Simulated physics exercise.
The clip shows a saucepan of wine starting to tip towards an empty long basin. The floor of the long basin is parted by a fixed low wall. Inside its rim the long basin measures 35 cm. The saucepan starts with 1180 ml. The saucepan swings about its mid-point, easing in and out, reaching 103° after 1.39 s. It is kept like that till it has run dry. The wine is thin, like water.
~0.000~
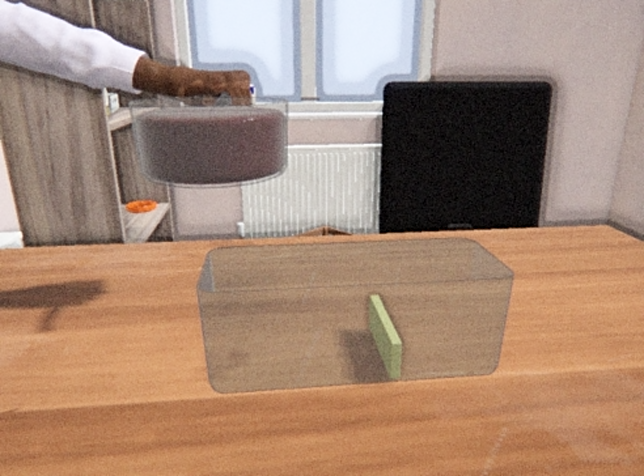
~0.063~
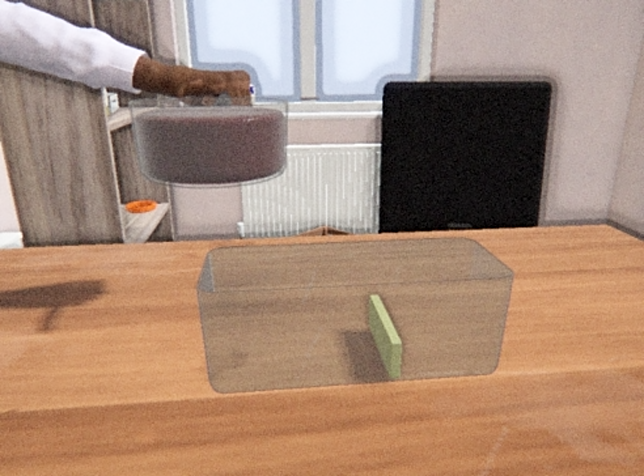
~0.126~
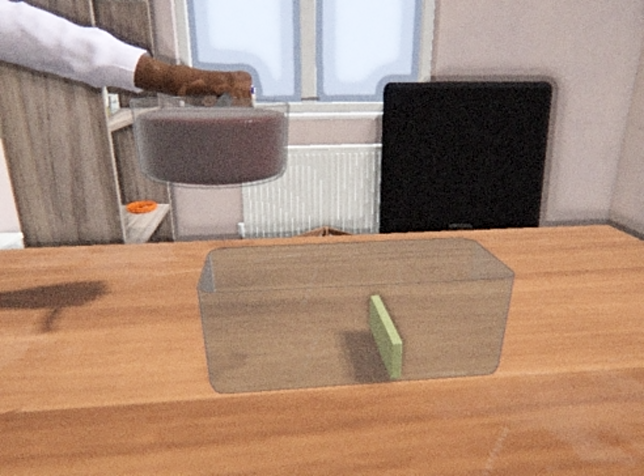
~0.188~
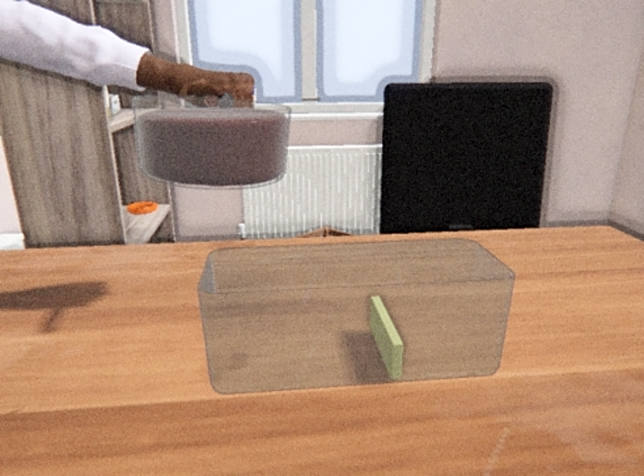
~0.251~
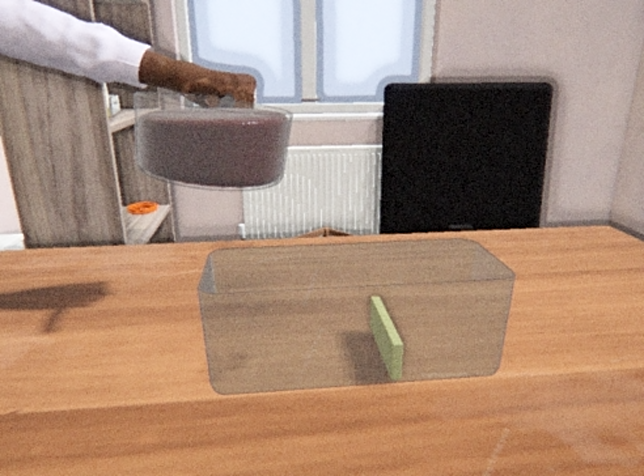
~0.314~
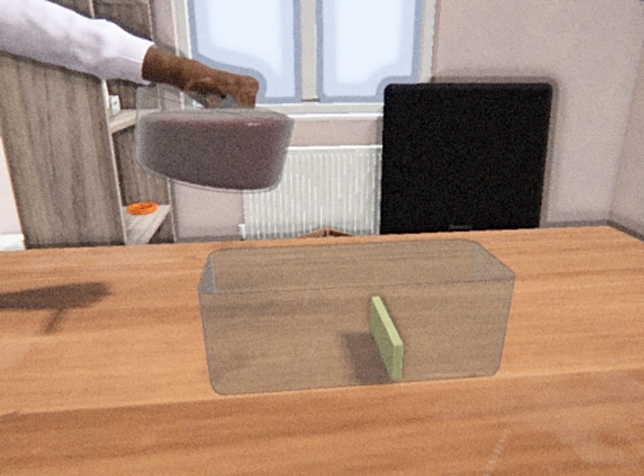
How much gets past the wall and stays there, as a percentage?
About 12 per cent.
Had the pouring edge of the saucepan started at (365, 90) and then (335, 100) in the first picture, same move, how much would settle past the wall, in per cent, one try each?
First 70, then 60 per cent.
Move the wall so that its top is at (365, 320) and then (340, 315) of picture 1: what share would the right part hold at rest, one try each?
First 40, then 65 per cent.
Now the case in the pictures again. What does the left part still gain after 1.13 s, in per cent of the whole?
Near 12 in a hundred.
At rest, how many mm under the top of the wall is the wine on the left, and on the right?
Some 10 mm on the left and 40 mm on the right.
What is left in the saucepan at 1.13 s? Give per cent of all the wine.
Near 10 in a hundred.
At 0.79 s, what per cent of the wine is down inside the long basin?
About 18 per cent.
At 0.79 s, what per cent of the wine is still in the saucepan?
Near 50 in a hundred.
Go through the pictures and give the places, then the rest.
The first picture shows tilt 0°; pouring edge (287, 103); surface from (139, 114) to (285, 112); the long basin's rim runs from (203, 270) to (493, 257); the wall's top is at (384, 318).
The second picture shows tilt 1°; pouring edge (287, 103); surface from (138, 114) to (284, 113).
The third picture shows tilt 2°; pouring edge (288, 106); surface from (139, 114) to (286, 113).
The fourth picture shows tilt 5°; pouring edge (290, 110); surface from (141, 115) to (287, 115).
The fifth picture shows tilt 8°; pouring edge (291, 115); surface from (142, 115) to (288, 115).
The sixth picture shows tilt 12°; pouring edge (293, 122); surface from (142, 117) to (291, 117).
By 0.79 s the tilt is 62° and 51 per cent is still to pour, 18 is left of the wall and 0 right of it.
By 1.13 s the tilt is 95° and 10 per cent is still to pour, 75 is left of the wall and 7 right of it.
By 1.50 s the tilt is 103° and 1 per cent is still to pour, 88 is left of the wall and 10 right of it.
By 1.89 s the tilt is 103° and 0 per cent is still to pour, 88 is left of the wall and 12 right of it.
At rest 88 per cent lies left of the wall, 12 right of it and 1 outside.
